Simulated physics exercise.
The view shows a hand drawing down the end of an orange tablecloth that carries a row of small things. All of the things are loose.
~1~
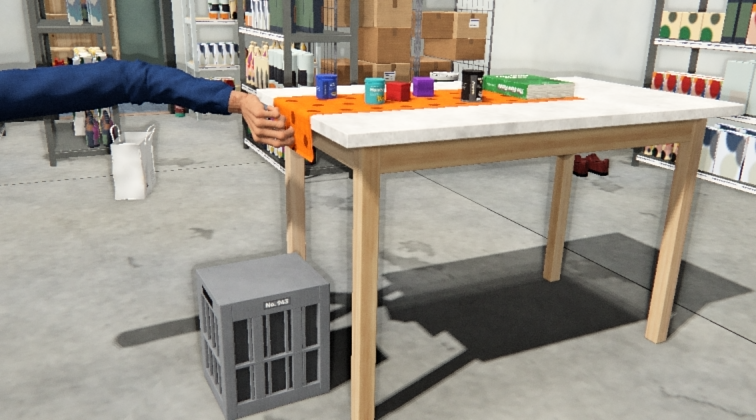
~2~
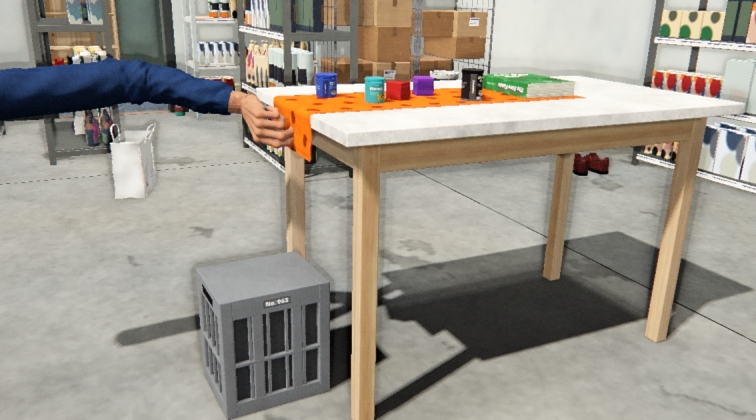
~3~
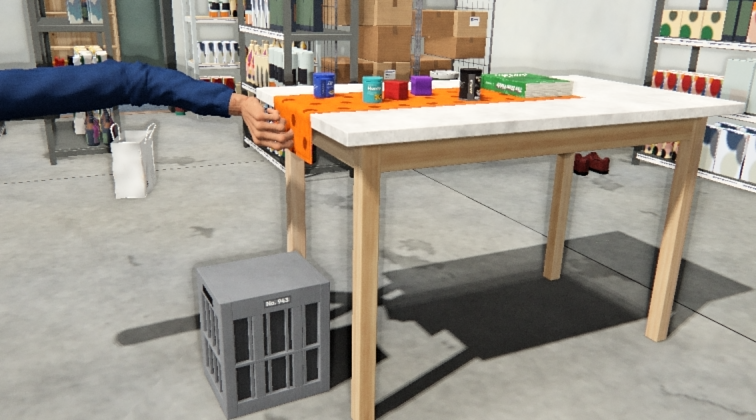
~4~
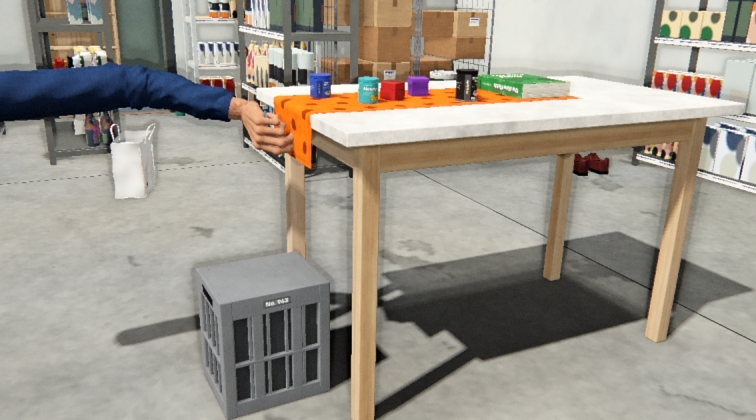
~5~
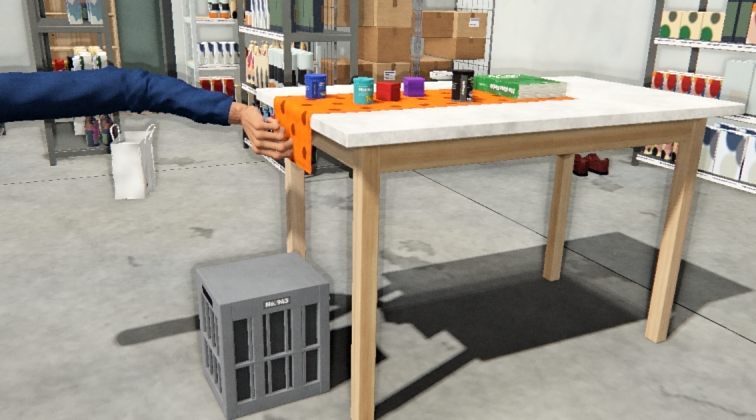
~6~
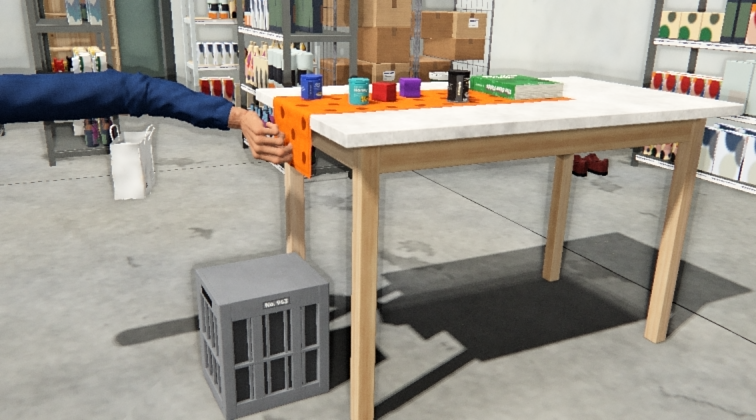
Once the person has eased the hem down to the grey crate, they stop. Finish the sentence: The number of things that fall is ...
The number of things that fall is three.
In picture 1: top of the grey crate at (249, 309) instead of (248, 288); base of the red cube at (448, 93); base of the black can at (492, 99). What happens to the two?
Red cube stays, black can stays.
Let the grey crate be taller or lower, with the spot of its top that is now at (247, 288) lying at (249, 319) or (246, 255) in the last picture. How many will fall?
It comes to 4 and 2 over the edge.
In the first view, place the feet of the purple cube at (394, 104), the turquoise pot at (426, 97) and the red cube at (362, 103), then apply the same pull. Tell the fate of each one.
The purple cube drops off, the turquoise pot remains up, the red cube goes over.
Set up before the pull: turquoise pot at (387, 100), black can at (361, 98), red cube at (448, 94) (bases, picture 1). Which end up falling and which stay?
The turquoise pot ends up off; the black can ends up off; the red cube stays put.
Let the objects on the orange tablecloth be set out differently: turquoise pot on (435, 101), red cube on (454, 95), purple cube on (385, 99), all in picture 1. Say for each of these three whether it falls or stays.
Short version: Turquoise pot drops, red cube stays, purple cube drops.
A little later, hem near (290, 215); blue pot gone.
Next, hem on the crate; blue pot, turquoise pot and red cube gone.
When it is over, hem on the crate; blue pot, turquoise pot and red cube gone. The answer is three.
